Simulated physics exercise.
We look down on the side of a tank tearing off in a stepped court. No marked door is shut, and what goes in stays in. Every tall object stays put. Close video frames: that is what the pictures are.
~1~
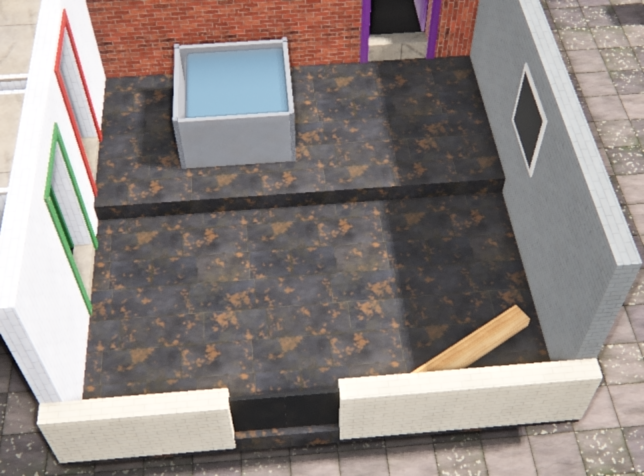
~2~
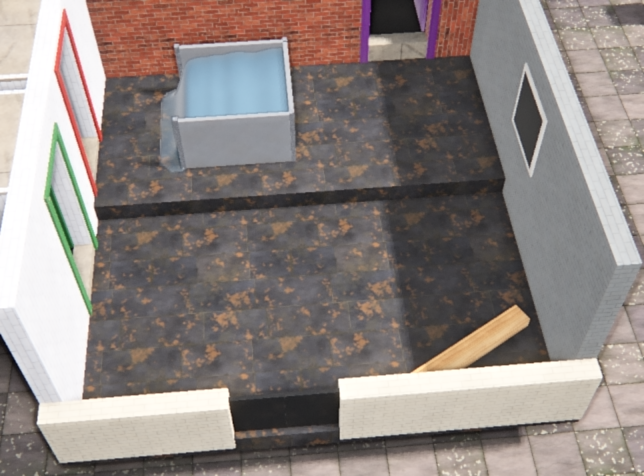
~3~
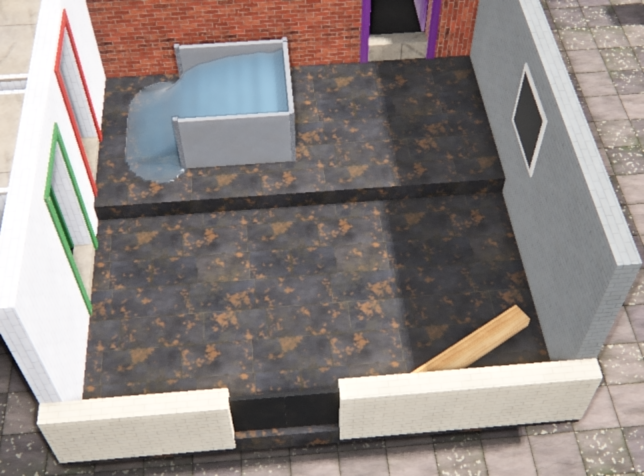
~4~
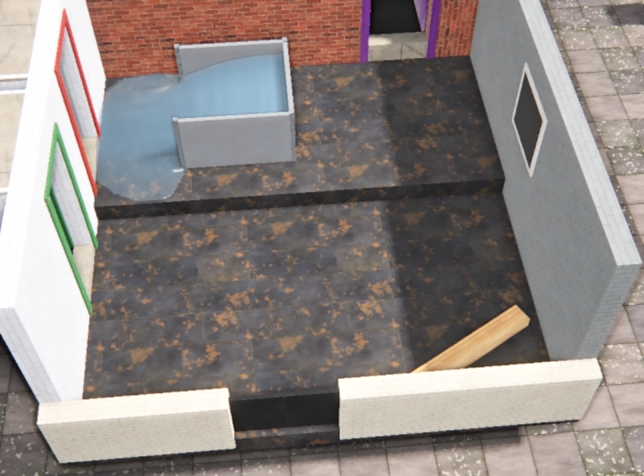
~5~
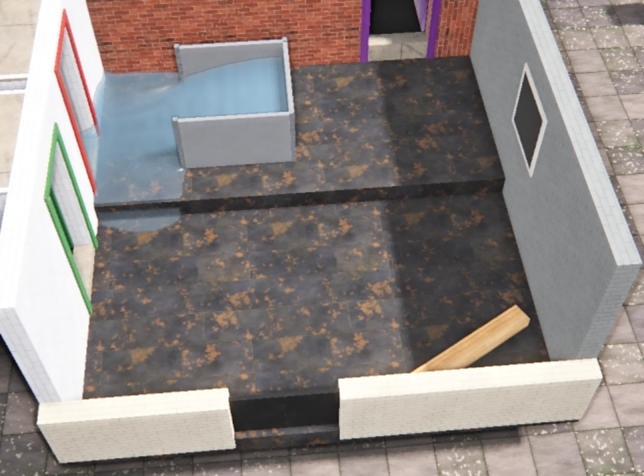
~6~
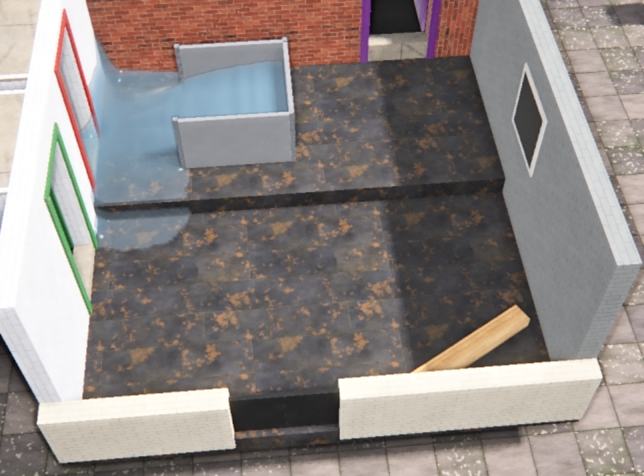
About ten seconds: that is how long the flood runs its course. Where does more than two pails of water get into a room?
Result: Red door: Exceeds it, purple door: Does not exceed it, green door: Does not exceed it.
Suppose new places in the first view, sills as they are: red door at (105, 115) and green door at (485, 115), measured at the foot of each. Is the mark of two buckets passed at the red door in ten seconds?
For the red door, it tops it.
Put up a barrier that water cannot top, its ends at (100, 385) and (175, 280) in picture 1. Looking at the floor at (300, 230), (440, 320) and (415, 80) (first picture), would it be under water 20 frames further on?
Untouched, untouched, submerged.
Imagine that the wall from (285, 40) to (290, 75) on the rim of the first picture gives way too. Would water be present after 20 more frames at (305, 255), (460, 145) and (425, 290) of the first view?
Point by point: Unwetted; soaked; soaked.
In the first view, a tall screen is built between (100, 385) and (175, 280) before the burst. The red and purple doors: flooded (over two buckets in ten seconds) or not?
In order, the red door gets swamped and then the purple door does not get swamped.
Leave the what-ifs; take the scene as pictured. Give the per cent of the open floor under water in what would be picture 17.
Share estimate: About 30 per cent.
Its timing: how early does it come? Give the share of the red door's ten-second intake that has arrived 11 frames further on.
Share by then: About 85 in a hundred.
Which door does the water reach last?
That's the purple one.
A moment on, water covers 15 % of the floor; the red door far over two buckets in, the purple door not reached, the green door wet at the sill, nothing in.
Next, water covers 30 % of the floor; the red door far over two buckets in, the purple door not reached, the green door wet at the sill, nothing in.
Then, water covers 50 % of the floor; the red door far over two buckets in, the purple door wet at the sill, nothing in, the green door wet at the sill, nothing in.
Later, water covers 75 % of the floor; the red door far over two buckets in, the purple door wet at the sill, nothing in, the green door wet at the sill, nothing in.
In the end, water covers 85 % of the floor; the red door far over two buckets in, the purple door wet at the sill, nothing in, the green door wet at the sill, nothing in.
